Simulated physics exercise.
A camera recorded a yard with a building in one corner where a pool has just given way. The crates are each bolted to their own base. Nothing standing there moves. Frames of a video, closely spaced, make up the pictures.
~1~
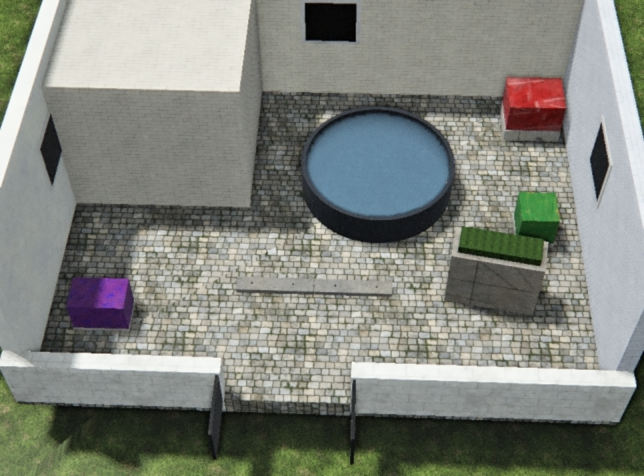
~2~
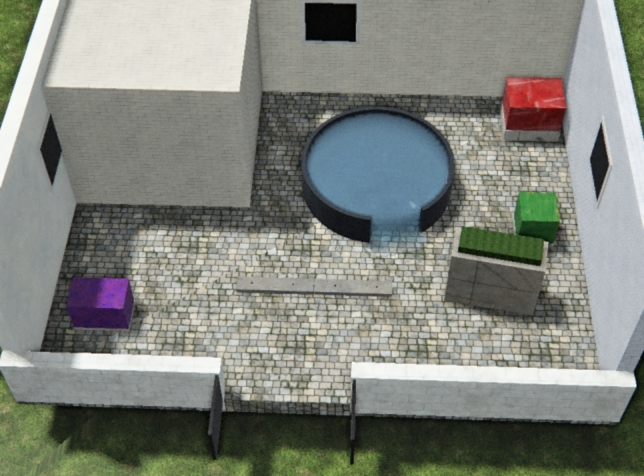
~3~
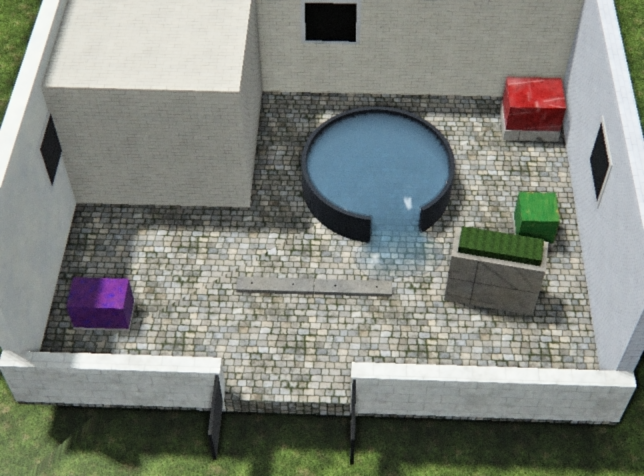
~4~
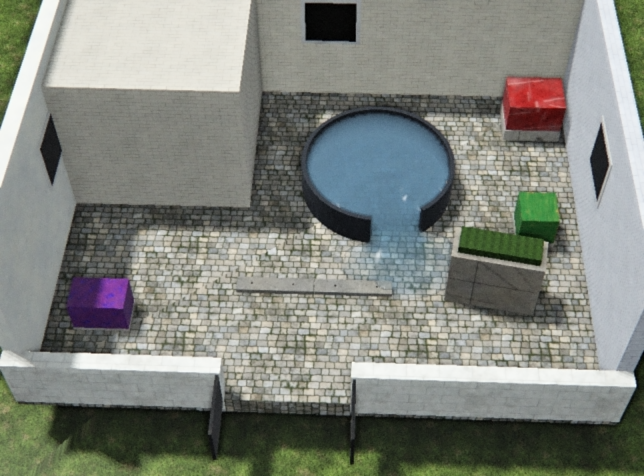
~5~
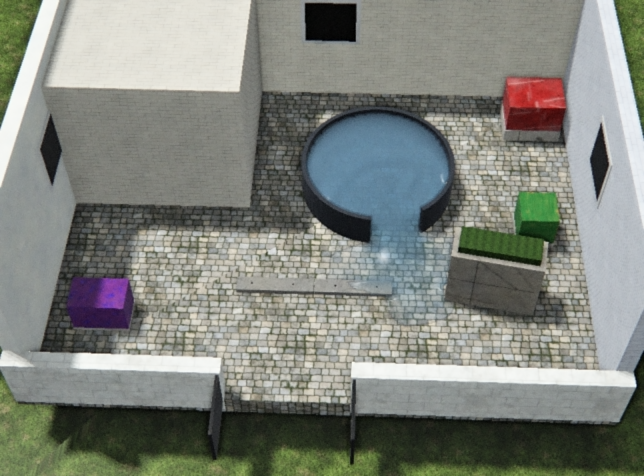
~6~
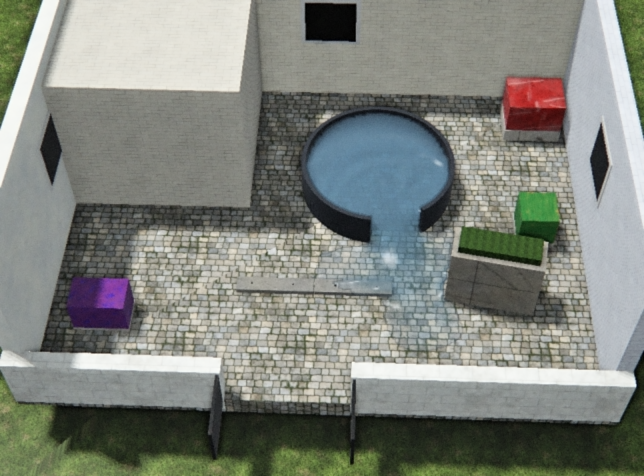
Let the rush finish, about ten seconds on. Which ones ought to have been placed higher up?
In the end: The red crate stays dry; the green crate gets soaked; the purple crate gets soaked.
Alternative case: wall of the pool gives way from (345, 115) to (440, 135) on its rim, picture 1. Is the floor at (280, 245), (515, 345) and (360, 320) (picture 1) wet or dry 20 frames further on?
Point by point: Drenched, unwetted, unwetted.
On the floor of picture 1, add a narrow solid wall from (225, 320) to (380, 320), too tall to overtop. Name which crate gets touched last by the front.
I'd say the red-painted one comes last.
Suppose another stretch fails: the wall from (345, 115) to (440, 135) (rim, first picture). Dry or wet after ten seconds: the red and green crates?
I expect red goes wet while green goes wet.
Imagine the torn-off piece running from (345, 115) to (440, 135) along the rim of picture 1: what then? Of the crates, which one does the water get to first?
That would be the red crate.
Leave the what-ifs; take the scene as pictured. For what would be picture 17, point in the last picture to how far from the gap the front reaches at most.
The front's farthest point is close to (598, 396).
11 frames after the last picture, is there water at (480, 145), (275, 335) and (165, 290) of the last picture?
Going through them in order, I'd call them clear, drenched and clear.
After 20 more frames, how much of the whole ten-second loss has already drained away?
Log: Around 35 %, estimated.
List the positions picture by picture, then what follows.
In the first picture, the pool at (378, 164) is whole and still.
In the second picture, the front is at (368, 246), out from the gap at (396, 231).
In the third picture, the front is at (368, 270), out from the gap at (396, 233).
In the fourth picture, the front is at (430, 291), out from the gap at (396, 233).
In the fifth picture, water pours out at (396, 232) and has run to (431, 317).
In the sixth picture, water pours out at (396, 232) and has run to (427, 344).
A moment on, water covers 20 % of the floor; the red crate not reached, the green crate water round its plinth, the purple crate not reached.
Next, water covers 30 % of the floor; the red crate not reached, the green crate water round its plinth, the purple crate not reached.
Then, water covers 35 % of the floor; the red crate not reached, the green crate water round its plinth, the purple crate not reached.
Later, water covers 65 % of the floor; the red crate water round its plinth, the green crate water round its plinth, the purple crate water round its plinth.
In the end, water covers 85 % of the floor; the red crate stayed above the water, the green crate was topped, the purple crate was topped.
